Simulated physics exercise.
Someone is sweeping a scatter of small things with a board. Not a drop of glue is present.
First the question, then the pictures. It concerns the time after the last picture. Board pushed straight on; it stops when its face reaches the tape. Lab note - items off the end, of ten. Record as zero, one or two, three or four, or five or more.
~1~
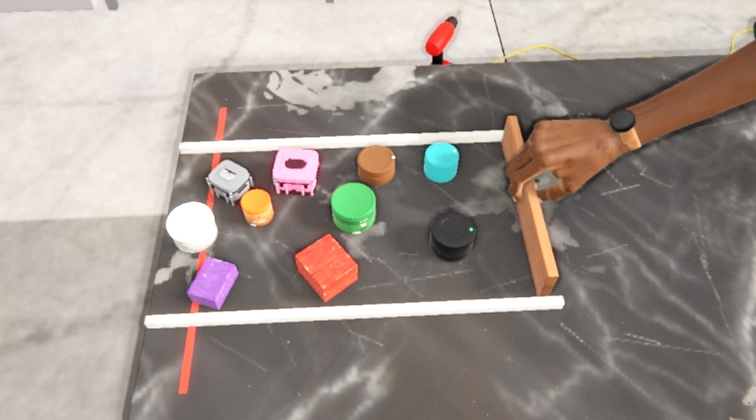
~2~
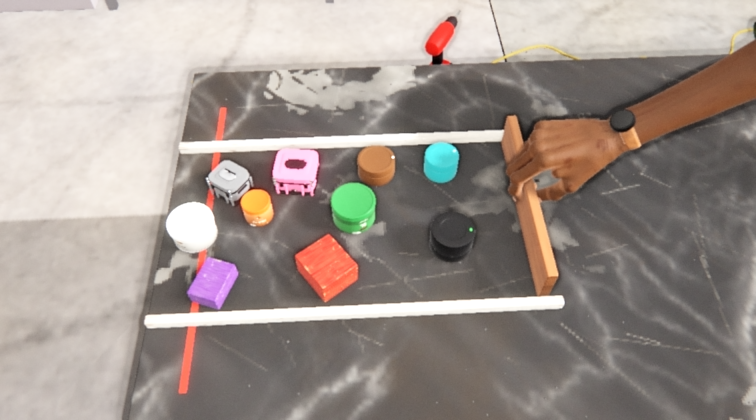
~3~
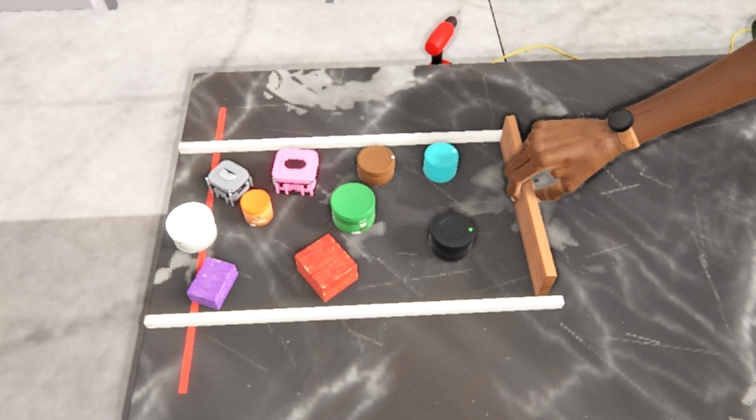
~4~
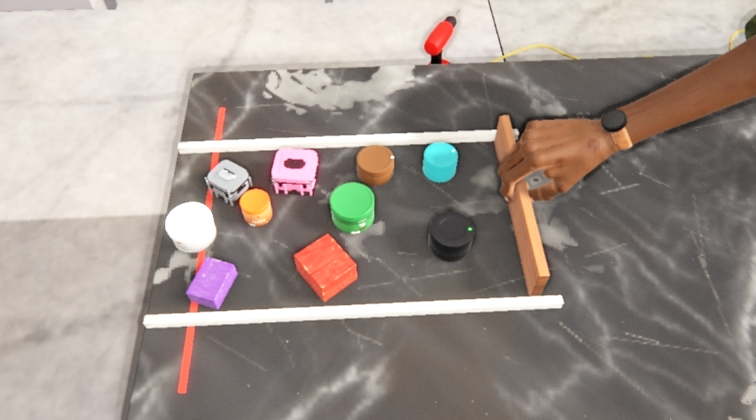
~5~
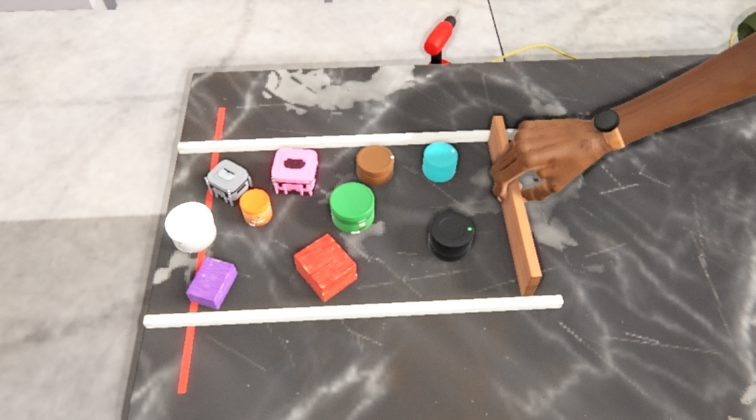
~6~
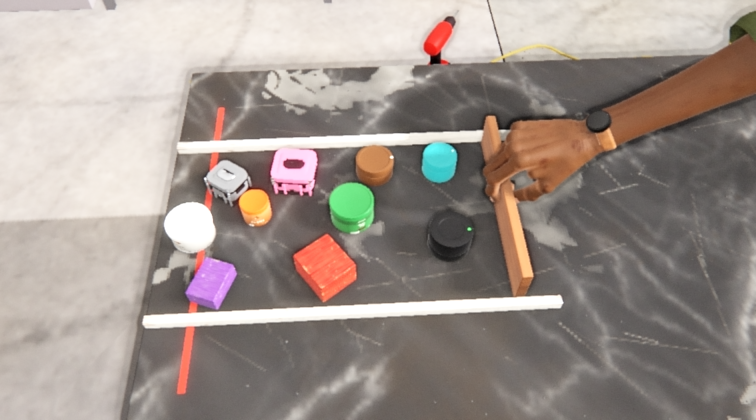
Recorded: Five or more.
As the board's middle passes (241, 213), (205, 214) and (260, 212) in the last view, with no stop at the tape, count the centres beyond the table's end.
Counts by place: 1 / 5 / 0.
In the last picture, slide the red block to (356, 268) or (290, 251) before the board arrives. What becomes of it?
Results in order - still up; down.
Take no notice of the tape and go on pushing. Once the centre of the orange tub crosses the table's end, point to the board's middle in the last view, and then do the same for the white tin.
The middle is at (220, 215) when it's the orange tub, and at (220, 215) when it's the white tin.
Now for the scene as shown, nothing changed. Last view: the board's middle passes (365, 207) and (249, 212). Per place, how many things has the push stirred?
The first number is 6, the next one 10.
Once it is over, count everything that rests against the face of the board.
Count recorded: 4.
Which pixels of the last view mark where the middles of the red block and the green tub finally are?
About (167, 292), and the other about (182, 211).
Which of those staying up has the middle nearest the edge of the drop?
Brown lid ends nearest.
Soon after, none off yet; white tin at rest near (191, 228); purple block at rest near (212, 283); grey case at rest near (229, 183).
After that, none off yet; white tin moving near (188, 232); purple block at rest near (212, 283); grey case displaced about its own width near (194, 197).
In the end, the number that fall off is five or more; gone, pink case, orange tub, grey case, purple block and white tin.
